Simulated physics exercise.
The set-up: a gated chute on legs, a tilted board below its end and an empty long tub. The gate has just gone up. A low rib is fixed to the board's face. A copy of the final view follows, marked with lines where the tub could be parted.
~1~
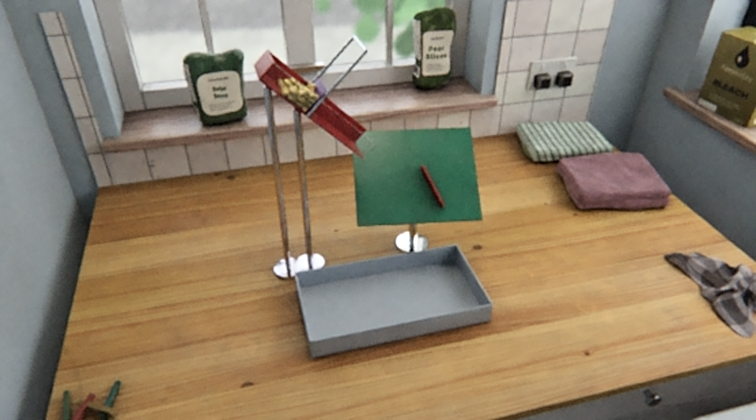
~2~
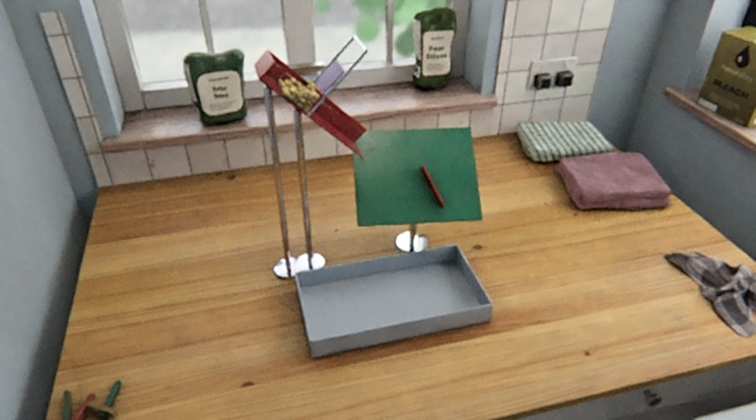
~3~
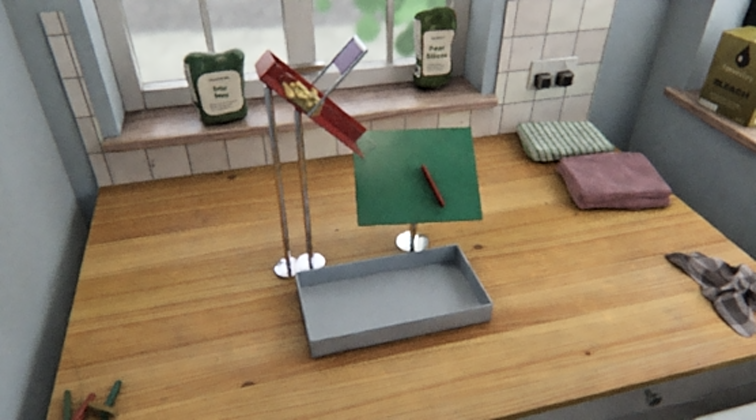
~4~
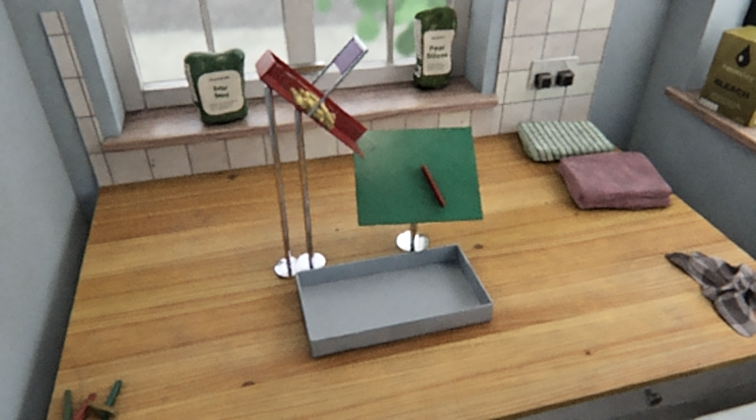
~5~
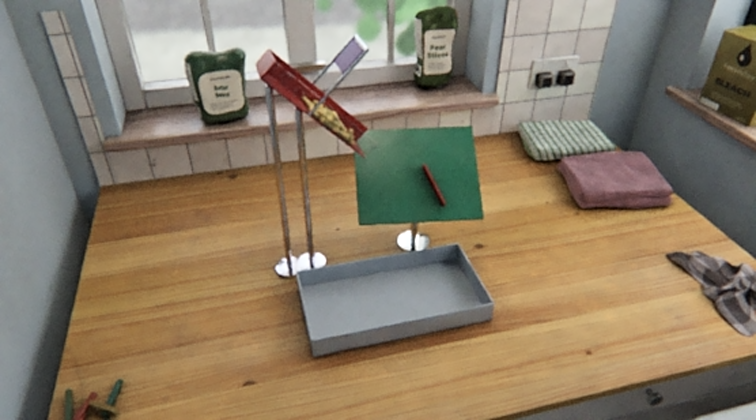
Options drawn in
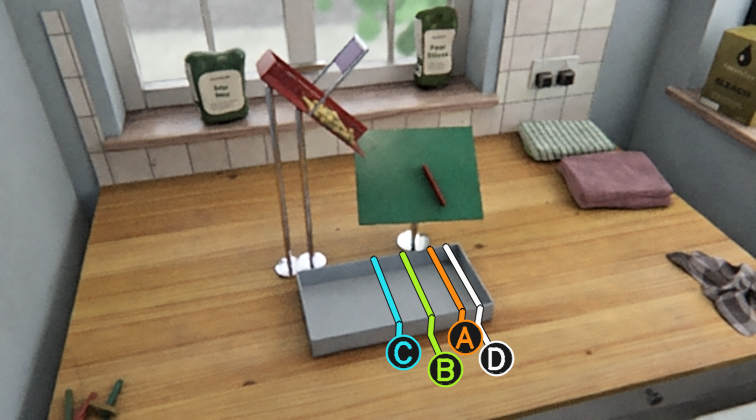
A small heap of pale yellow beans slid down a sloping red chute on thin legs after its gate lifted, bunching near the lower end, above a tilted green board and an empty grey tray.
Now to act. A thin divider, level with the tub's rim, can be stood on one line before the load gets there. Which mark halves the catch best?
Go for A.
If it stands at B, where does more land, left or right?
Right.
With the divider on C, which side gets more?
More lands on the right.
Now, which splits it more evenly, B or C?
Here it is line B.
On the marked copy, line A crosses the front rim at (462, 310); line B crosses the front rim at (431, 316); line C crosses the front rim at (399, 322); line D crosses the front rim at (479, 306).
With A, of what is caught, close to a third on the left of the divider, close to two thirds on the right.
With B, of what is caught, close to a quarter on the left of the divider, the bulk on the right.
With C, of what is caught, only a few on the left of the divider, all but a few on the right.
With D, of what is caught, the bulk on the left of the divider, a small share on the right.
